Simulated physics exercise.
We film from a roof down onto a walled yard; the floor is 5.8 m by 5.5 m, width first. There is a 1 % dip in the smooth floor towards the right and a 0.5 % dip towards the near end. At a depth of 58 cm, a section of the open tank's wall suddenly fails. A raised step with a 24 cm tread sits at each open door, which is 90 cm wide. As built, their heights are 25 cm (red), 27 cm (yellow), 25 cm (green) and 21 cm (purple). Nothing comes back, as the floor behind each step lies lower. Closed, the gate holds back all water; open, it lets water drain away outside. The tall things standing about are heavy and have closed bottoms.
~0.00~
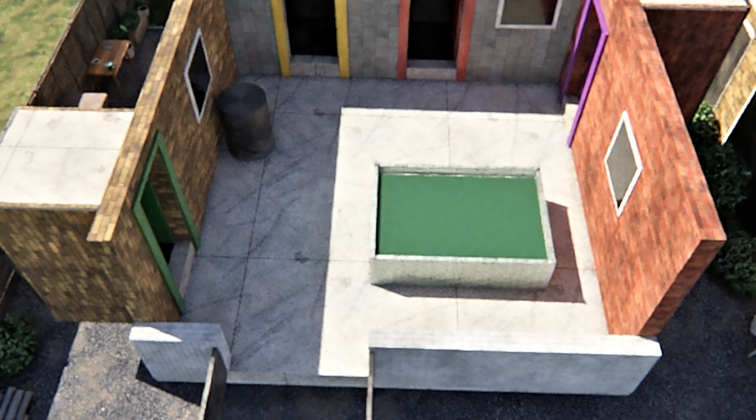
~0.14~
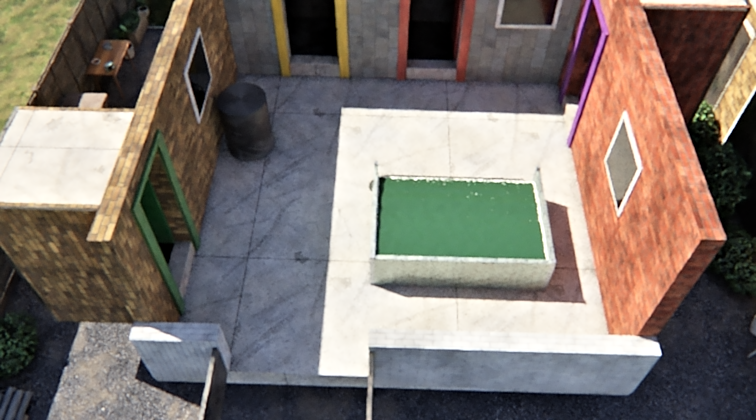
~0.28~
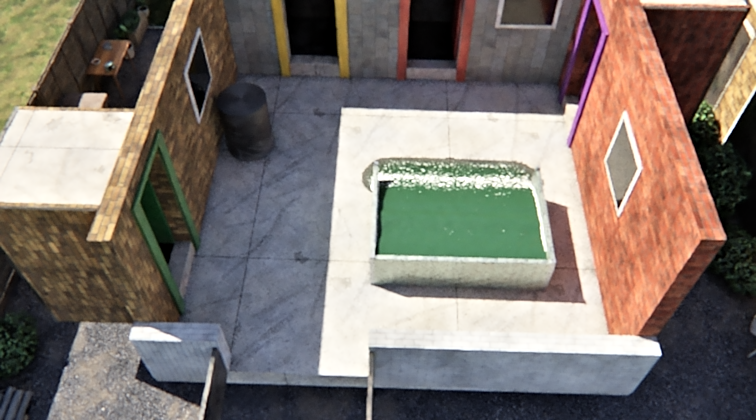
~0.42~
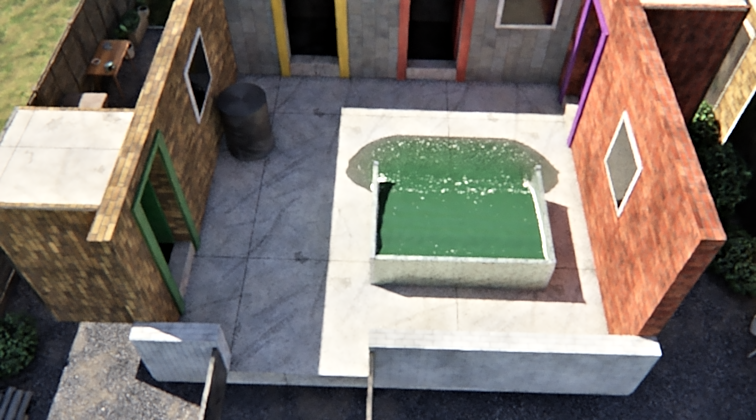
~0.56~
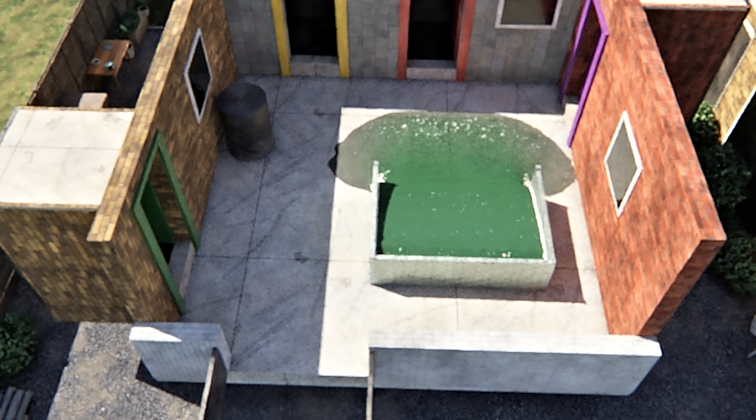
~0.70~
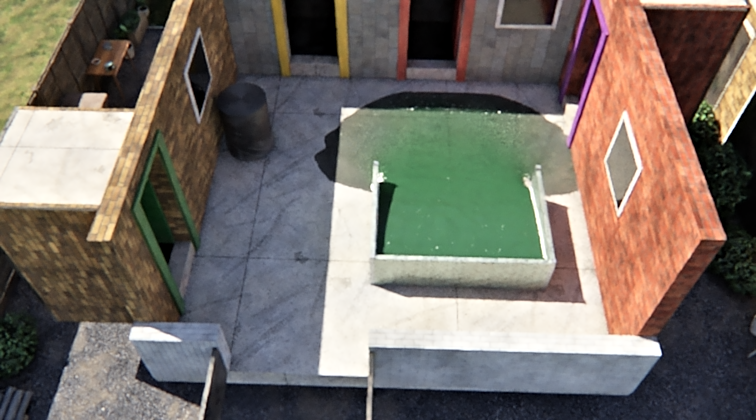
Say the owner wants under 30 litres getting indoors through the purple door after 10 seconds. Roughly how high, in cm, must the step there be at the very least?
At the very least some 19 cm.
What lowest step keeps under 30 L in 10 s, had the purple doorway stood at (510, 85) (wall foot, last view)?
Something near 24 cm.
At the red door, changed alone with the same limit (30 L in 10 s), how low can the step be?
At the red door you'd want roughly 26 cm.
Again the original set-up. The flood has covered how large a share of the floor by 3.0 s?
Roughly 45 percent of the floor is wet.
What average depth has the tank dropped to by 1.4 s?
I'd put it at some 26 centimetres on average.
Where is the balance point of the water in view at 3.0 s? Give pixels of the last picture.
Centre of the water: Approx. (441, 137) px.
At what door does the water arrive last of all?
The answer is the green door.
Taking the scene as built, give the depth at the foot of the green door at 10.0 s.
The depth there is around 6.5 cm.
After 1.4 s water covers 40 % of the floor, deepest (36 cm) near (457, 83); 12 cm at the purple door, 0 litres in over its 21 cm step.
After 3.0 s water covers 45 % of the floor, deepest (27 cm) near (547, 86); 24 cm at the purple door, 16 litres in over its 21 cm step.
After 10.0 s water covers 95 % of the floor, deepest (14 cm) near (572, 161); 13 cm at the purple door, 21 litres in over its 21 cm step.
At the purple door as built, the water arrived by 0.9 s and peaked near 29 cm at 2.4 s.
With a step of 16 cm, 49 litres would have come in within the 10 s; with 21.5 cm, 19 litres. So under 30 litres takes about 19 cm.
